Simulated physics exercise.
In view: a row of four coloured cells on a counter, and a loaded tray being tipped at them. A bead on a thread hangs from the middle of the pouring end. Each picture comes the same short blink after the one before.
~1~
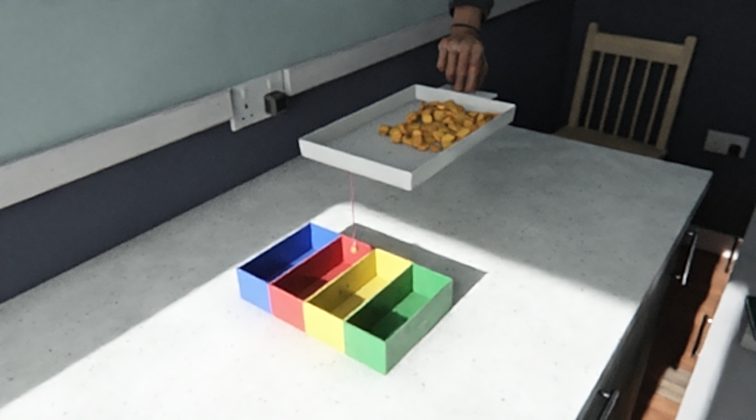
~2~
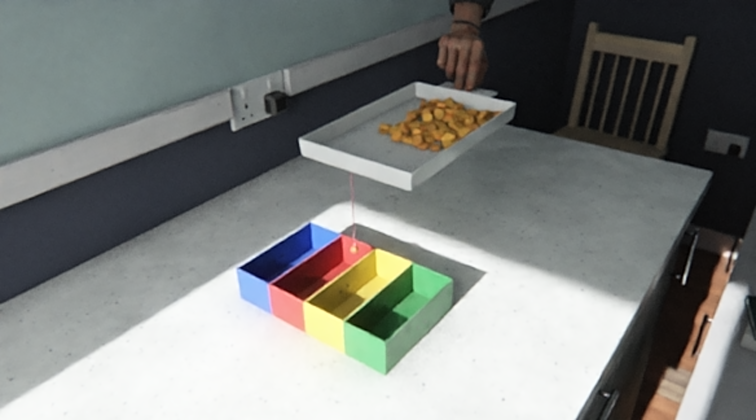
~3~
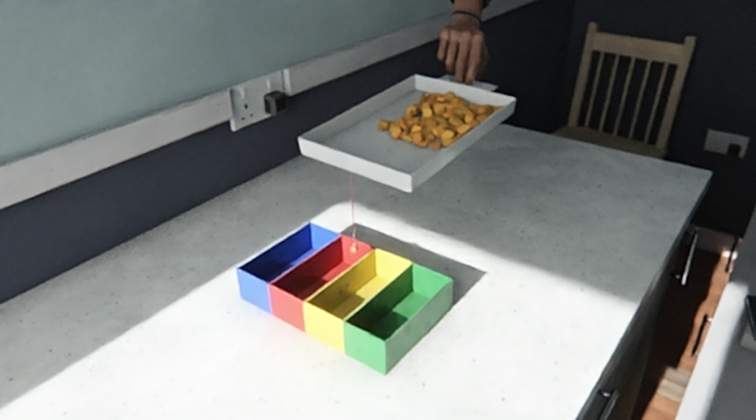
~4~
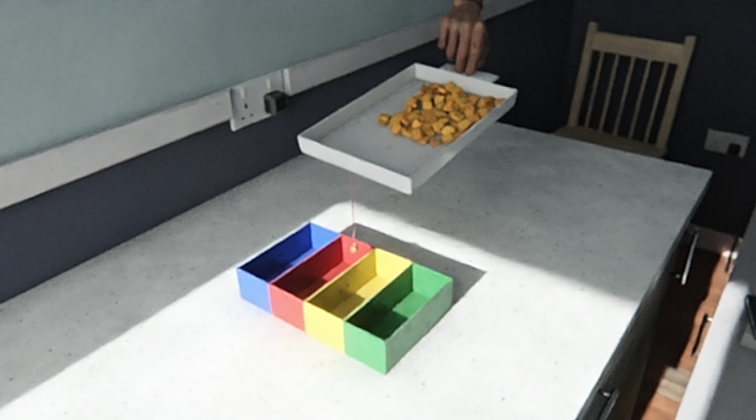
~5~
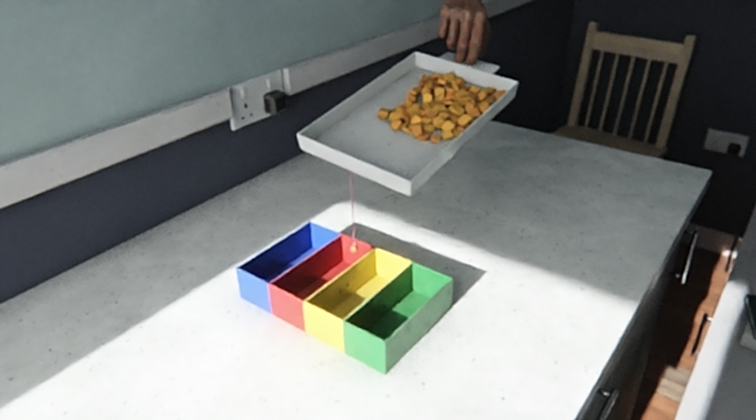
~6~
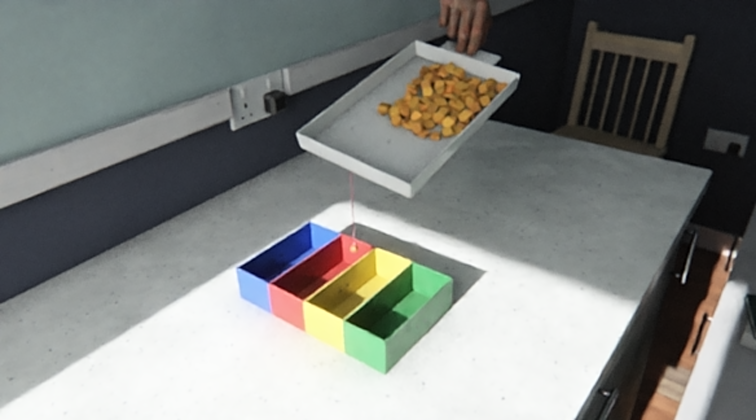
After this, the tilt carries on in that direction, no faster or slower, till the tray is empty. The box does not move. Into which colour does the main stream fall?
The green cell gets the most.
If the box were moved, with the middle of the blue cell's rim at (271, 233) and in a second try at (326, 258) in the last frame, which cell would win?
First the green one, then yellow.
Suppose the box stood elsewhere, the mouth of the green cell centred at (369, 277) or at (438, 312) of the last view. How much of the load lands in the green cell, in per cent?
In turn 30 and 0 in a hundred.
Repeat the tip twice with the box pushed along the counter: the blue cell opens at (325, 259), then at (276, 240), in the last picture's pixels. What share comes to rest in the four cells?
About 100 and 70 per cent.
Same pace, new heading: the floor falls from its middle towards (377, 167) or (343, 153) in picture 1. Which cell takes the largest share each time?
One: The cell in yellow. Two: That blue cell.
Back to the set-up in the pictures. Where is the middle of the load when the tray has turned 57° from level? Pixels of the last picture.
Around (415, 152).
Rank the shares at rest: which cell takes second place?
In second place: That yellow cell.
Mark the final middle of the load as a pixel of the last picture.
Close to (399, 308).
Just after the last frame, tray tipped steeply; every one on the tray.
A moment on, tray tipped right over; roughly two thirds on the tray; roughly a quarter in the green cell; about a tenth in the yellow cell; just a few falling or outside the box.
Further on, tray tipped past a quarter turn; roughly two thirds in the green cell; roughly a third in the yellow cell; just a few falling or outside the box.
When it is over, tray tipped past a quarter turn; roughly two thirds in the green cell; roughly a third in the yellow cell; not one in the red cell; not one in the blue cell; just a few outside the box.
